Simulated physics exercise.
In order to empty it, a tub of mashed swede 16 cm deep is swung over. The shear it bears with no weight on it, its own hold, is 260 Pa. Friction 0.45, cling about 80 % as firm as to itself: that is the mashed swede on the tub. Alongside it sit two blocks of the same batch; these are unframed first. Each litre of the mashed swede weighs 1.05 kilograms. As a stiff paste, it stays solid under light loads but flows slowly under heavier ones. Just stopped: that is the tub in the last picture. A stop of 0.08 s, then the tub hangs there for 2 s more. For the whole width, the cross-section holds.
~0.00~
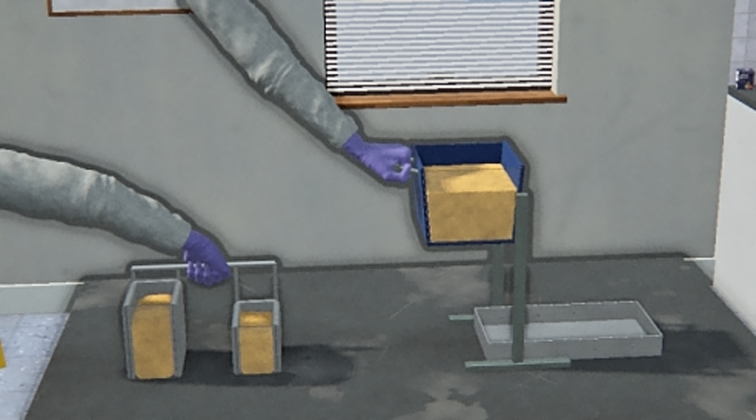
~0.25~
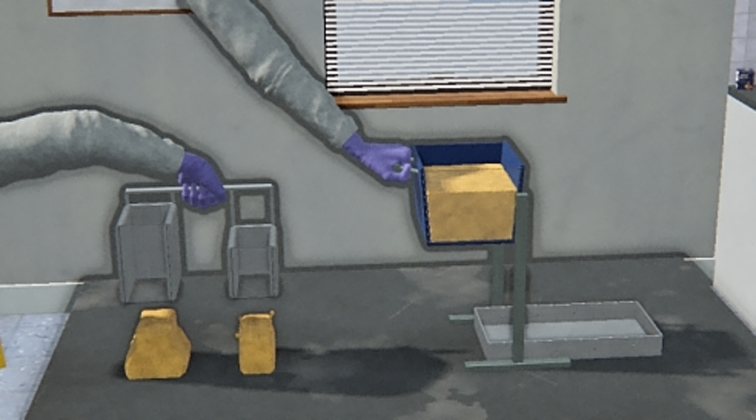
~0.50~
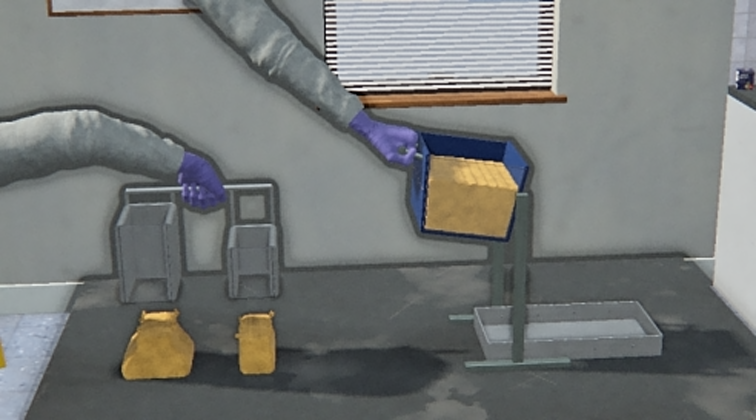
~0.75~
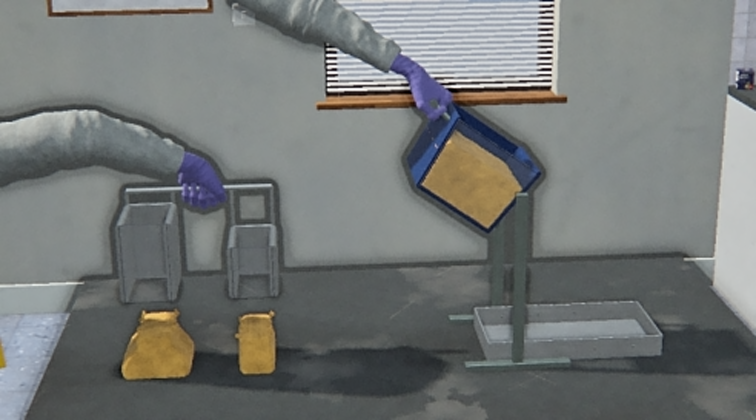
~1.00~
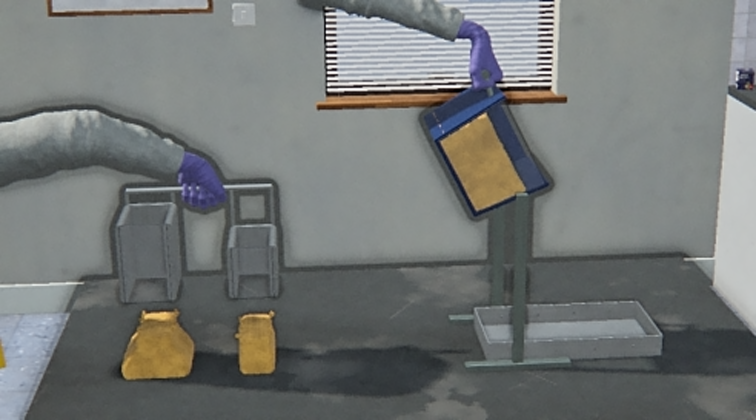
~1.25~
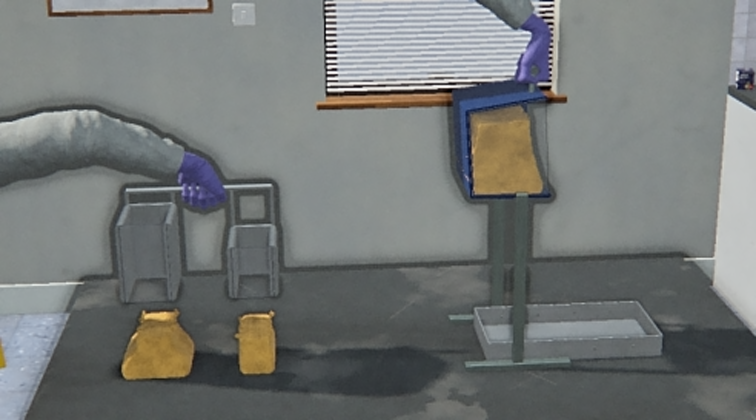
On a dark worktop below a window blind, a gloved hand lifts two linked grey molds off blocks of mashed swede, and the left block sags and widens. Another gloved hand then swings a blue tub of it clockwise on a stand until it rests on its side, the mash still inside.
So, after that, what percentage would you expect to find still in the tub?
I would expect about 55 % still in the tub.
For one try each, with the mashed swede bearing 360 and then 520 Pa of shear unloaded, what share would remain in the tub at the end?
In order: Around 65 % and around 100 %.
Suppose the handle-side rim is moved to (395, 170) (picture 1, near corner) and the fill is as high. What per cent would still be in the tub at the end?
Roughly 40 %.
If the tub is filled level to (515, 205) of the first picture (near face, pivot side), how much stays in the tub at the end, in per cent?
Then roughly 100 %.
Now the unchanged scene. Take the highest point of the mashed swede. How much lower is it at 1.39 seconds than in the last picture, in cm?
About 3 cm.
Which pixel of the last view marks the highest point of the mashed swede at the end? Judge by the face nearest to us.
Close to pixel (495, 160).
After 1.39 s, the tub is at 86 degrees and holds 92 %.
After 1.56 s, the tub is at 86 degrees and holds 67 %.
After 1.73 s, the tub is at 86 degrees and holds 57 %.
After 1.90 s, the tub is at 86 degrees and holds 57 %.
After 3.25 s, the tub is at 86 degrees and holds 55 %.
